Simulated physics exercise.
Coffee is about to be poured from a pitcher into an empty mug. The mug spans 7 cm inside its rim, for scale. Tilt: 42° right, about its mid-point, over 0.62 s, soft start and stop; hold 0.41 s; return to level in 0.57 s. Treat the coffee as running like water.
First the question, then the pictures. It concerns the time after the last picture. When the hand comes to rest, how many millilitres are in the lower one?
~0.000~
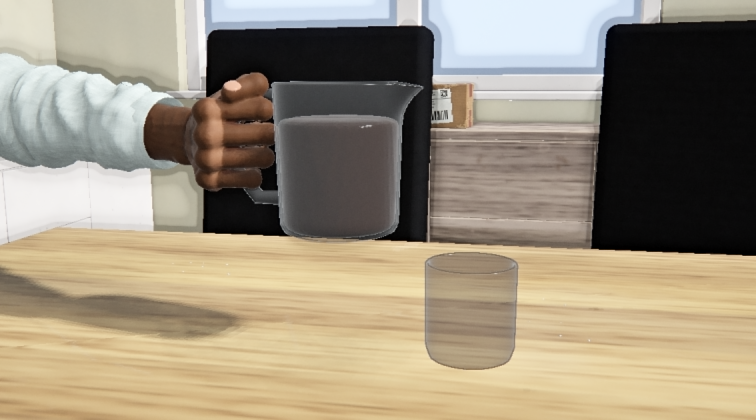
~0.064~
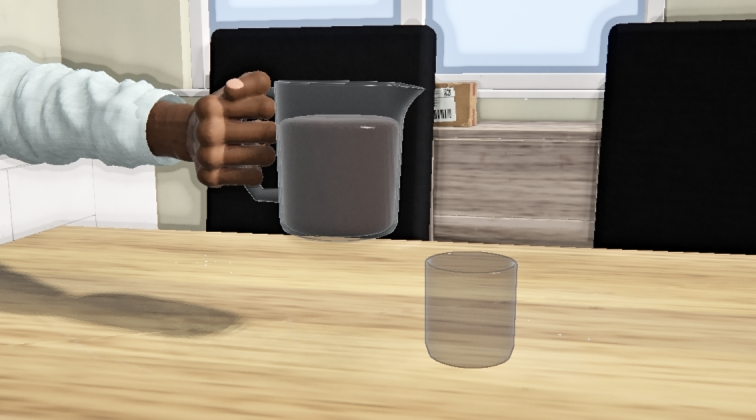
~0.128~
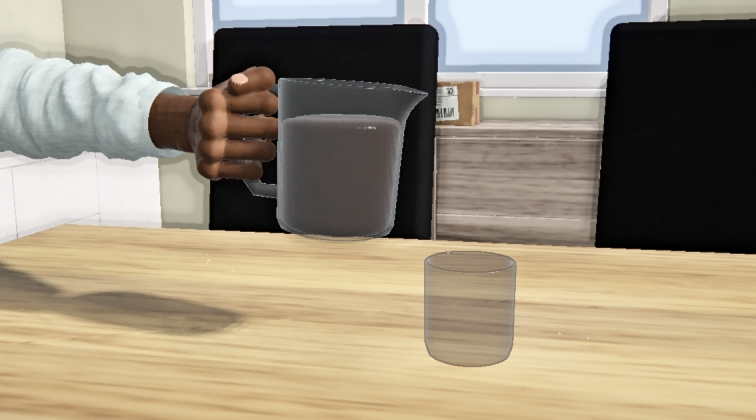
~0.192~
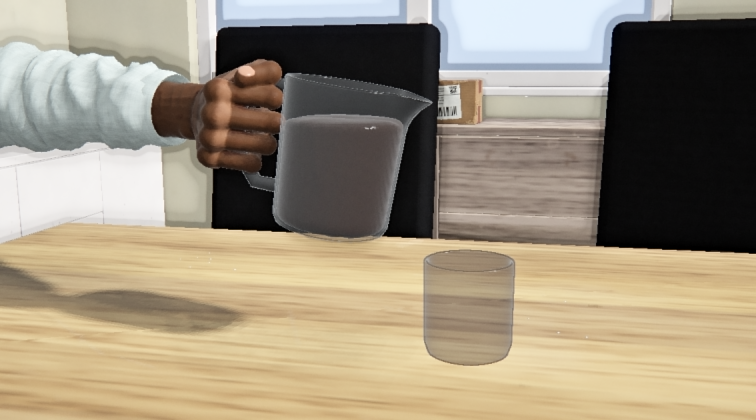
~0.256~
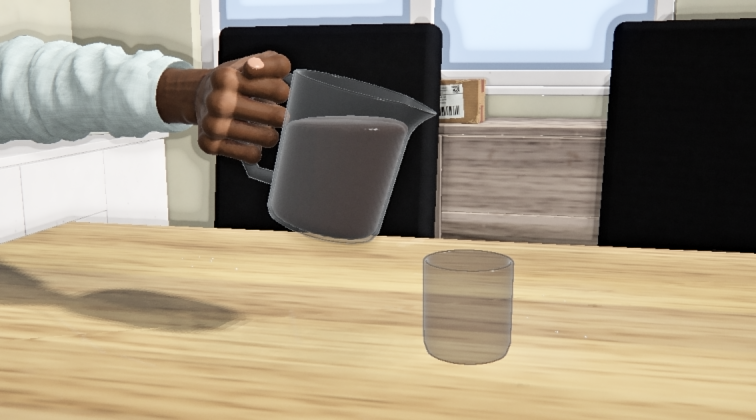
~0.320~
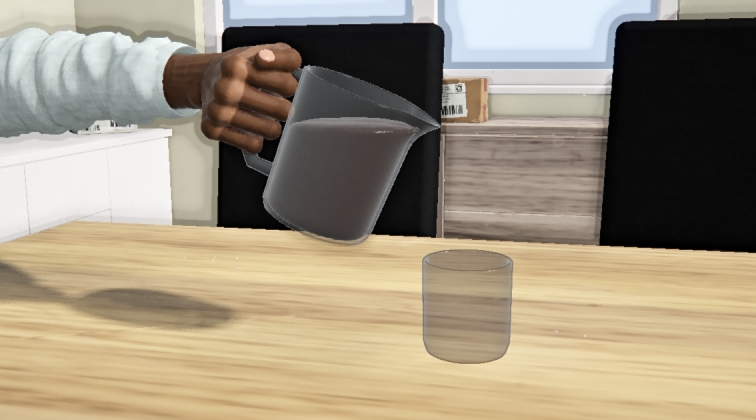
About 110 ml.
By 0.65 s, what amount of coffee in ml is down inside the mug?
About 10 ml.
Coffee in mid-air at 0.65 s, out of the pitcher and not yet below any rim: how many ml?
Estimate: Some 30 ml.
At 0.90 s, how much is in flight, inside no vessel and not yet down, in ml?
20 ml or thereabouts.
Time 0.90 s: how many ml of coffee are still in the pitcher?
Around 640 ml.
After 0.65 s the tilt is 42° and the mug has 10 ml, the pitcher 675 ml, and 0 ml is on the table.
After 0.90 s the tilt is 42° and the mug has 60 ml, the pitcher 635 ml, and 0 ml is on the table.
After 1.15 s the tilt is 37° and the mug has 95 ml, the pitcher 610 ml, and 0 ml is on the table.
After 1.43 s the tilt is 9° and the mug has 110 ml, the pitcher 605 ml, and 0 ml is on the table.
In the end the mug has 110 ml, the pitcher 605 ml, and 0 ml is on the table.
